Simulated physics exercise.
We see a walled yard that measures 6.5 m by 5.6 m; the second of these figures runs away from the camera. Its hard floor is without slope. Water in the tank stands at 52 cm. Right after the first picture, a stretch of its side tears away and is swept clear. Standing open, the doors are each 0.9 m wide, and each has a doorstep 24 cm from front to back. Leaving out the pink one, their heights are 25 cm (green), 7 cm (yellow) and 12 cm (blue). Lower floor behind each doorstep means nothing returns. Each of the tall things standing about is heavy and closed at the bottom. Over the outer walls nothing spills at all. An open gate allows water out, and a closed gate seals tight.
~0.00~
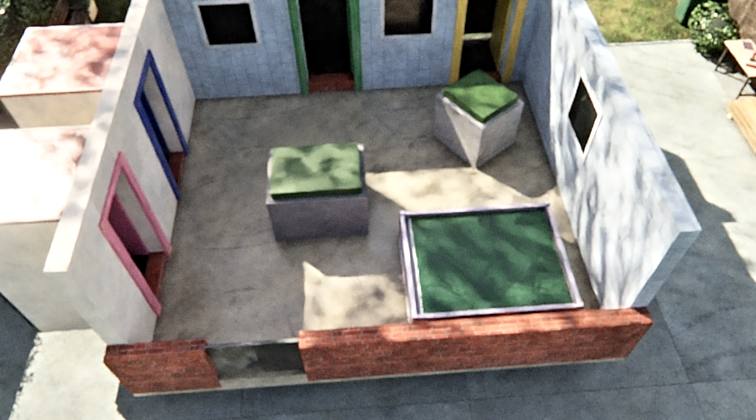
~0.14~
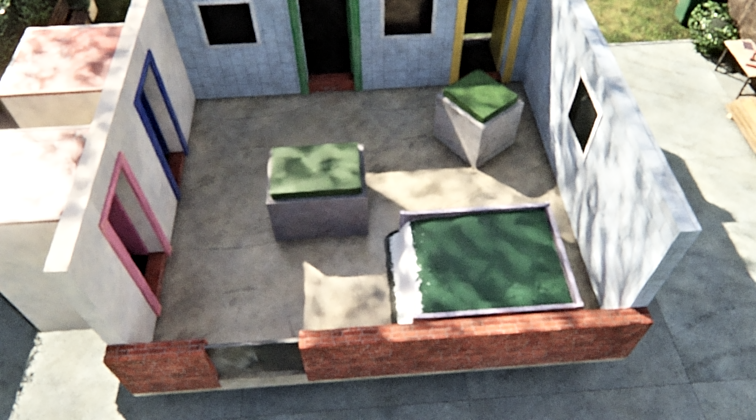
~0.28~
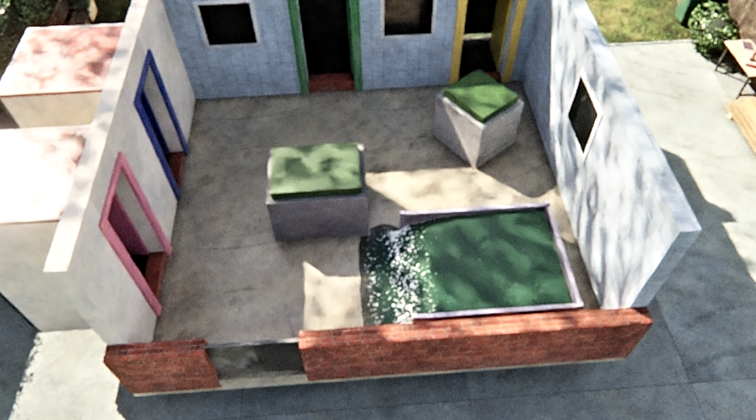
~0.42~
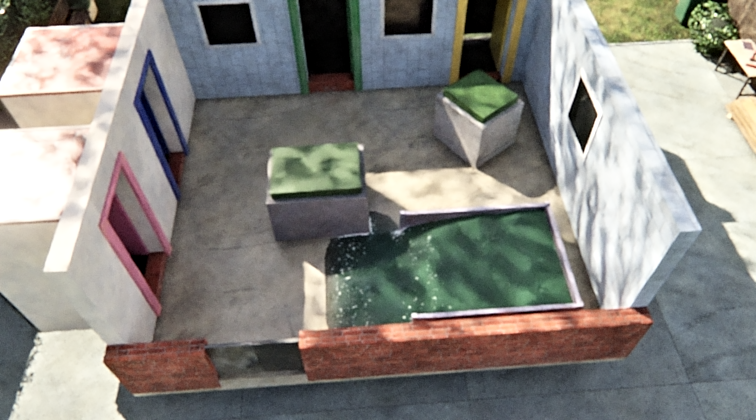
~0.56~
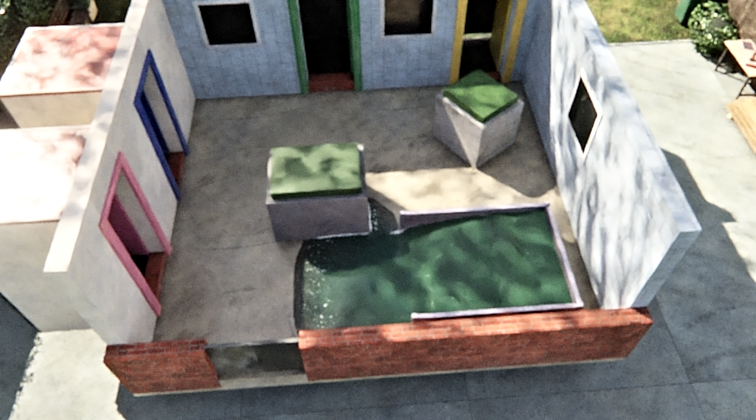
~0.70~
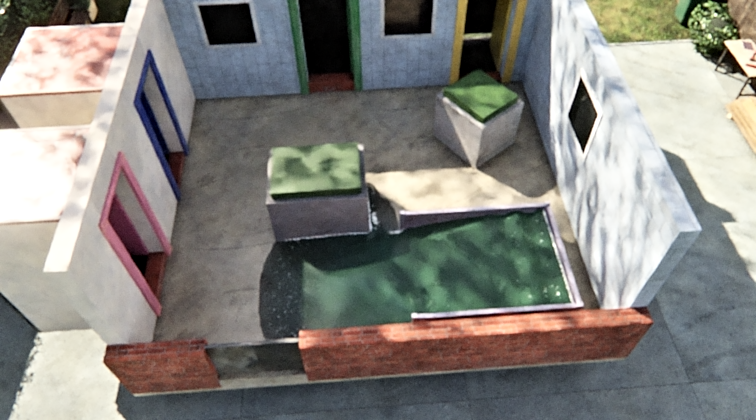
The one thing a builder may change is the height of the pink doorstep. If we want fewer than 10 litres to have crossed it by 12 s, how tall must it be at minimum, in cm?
It needs to be roughly 27 cm tall.
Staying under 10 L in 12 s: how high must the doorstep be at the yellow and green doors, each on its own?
You'd want some 6.5 cm at yellow and some 6.5 cm at green.
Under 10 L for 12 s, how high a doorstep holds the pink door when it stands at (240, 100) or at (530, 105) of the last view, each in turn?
In turn: About 16 cm, about 9.5 cm.
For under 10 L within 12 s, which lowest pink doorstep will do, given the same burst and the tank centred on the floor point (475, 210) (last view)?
New minimum height: Approx. 9.5 cm.
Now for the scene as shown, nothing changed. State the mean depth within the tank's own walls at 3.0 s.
It averages near 14 cm.
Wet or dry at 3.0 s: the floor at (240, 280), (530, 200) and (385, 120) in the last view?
Listed order - soaked through, unwetted, soaked through.
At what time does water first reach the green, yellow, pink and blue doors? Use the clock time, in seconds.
For green it's 4.5 s, for yellow 6.0 s, for pink 1.2 s, and for blue 2.2 s.
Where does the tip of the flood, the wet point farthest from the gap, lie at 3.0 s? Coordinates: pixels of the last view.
Somewhere near the pixel (192, 125).
After 1.4 s water covers 30 % of the floor, deepest (22 cm) near (404, 316); 19 cm at the pink door, 0 litres in over its 15 cm doorstep.
After 3.0 s water covers 40 % of the floor, deepest (33 cm) near (149, 369); 29 cm at the pink door, 85 litres in over its 15 cm doorstep.
After 12.0 s water covers 100 % of the floor, deepest (10 cm) near (515, 87); 4 cm at the pink door, 149 litres in over its 15 cm doorstep.
At the pink door as built, the water arrived by 1.3 s and peaked near 31 cm at 2.6 s.
With a doorstep of 24 cm, 27 litres would have come in within the 12 s; with 32.5 cm, 0 litres. So under 10 litres takes about 27 cm.
